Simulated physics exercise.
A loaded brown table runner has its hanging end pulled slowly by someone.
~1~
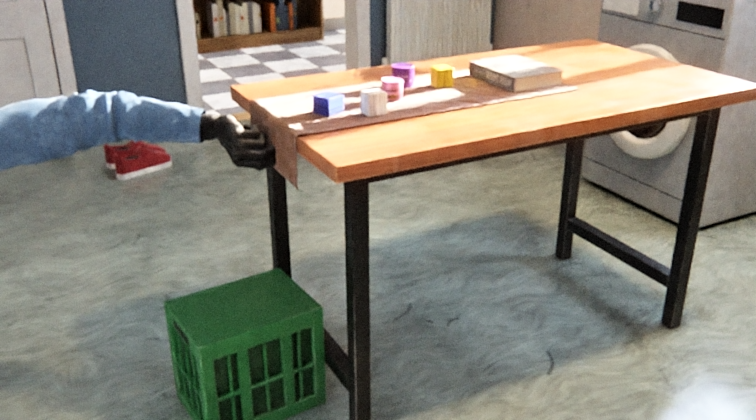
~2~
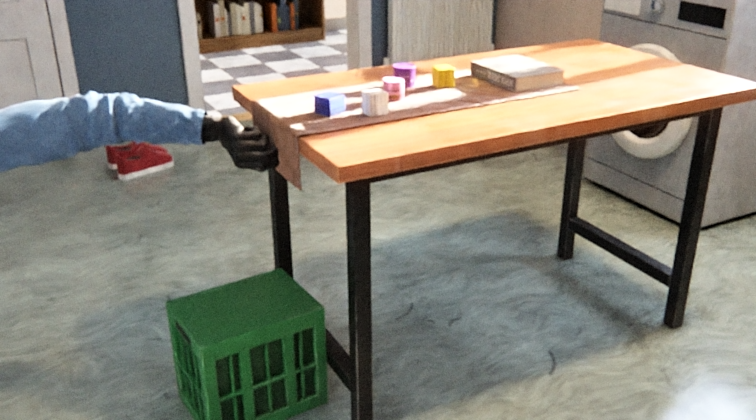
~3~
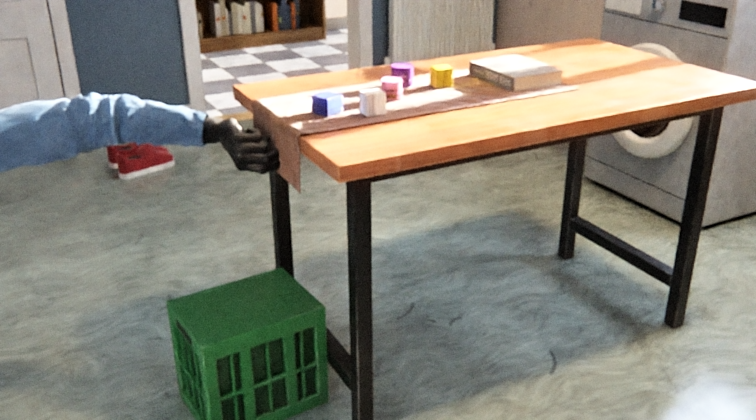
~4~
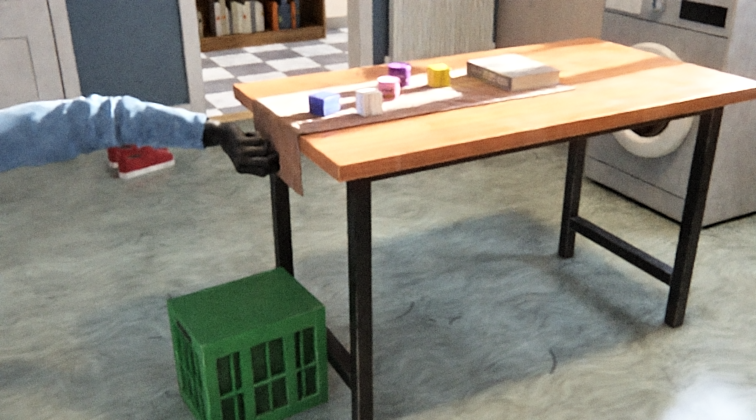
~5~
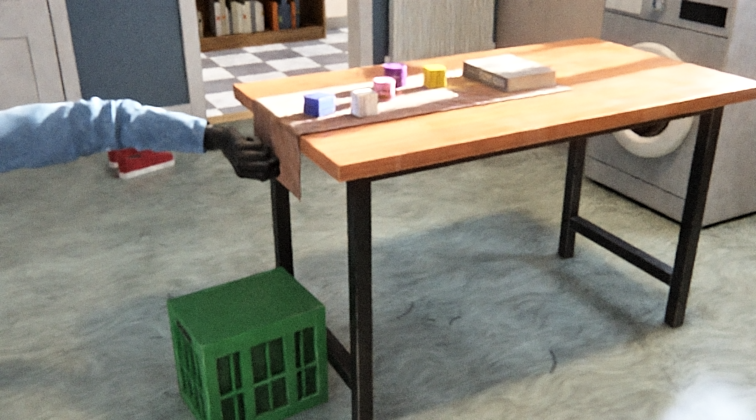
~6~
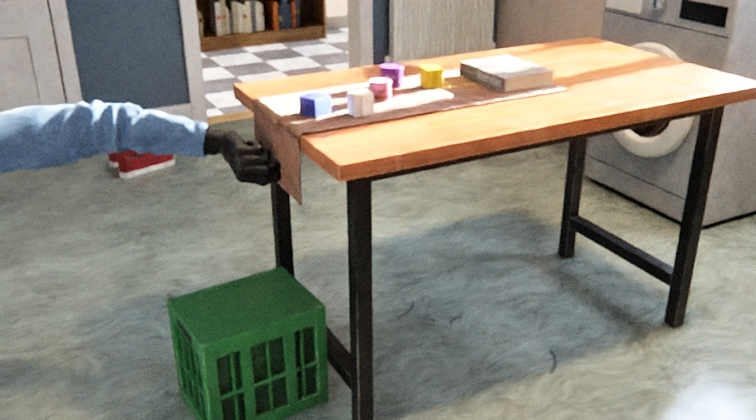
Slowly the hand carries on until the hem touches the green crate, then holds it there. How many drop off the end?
I expect three of them not to stay on top.
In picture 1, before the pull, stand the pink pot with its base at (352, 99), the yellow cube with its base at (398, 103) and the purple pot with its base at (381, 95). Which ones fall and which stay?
The pink pot tumbles off, the yellow cube drops off, the purple pot goes over.
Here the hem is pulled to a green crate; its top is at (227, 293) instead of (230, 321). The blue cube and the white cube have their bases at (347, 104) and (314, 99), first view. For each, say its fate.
Observed: Blue cube departs; white cube departs.
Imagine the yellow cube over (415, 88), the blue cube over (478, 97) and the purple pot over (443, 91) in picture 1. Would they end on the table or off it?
Looks like the yellow cube hangs in there, the blue cube hangs in there, and the purple pot hangs in there.
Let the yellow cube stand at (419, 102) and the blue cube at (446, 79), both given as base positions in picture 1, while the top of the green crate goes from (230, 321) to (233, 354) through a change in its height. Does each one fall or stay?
As for the yellow cube, it leaves the top; as for the blue cube, it holds its spot.
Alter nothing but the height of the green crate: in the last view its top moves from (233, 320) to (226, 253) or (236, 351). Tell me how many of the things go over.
Counts: 1 / 4.
Soon after, hem near (279, 227); blue cube gone.
After that, hem near (280, 261); blue cube and white cube gone.
And then, hem on the crate; blue cube, white cube and pink pot gone.
In the end, hem on the crate; blue cube, white cube and pink pot gone. It carries off three.
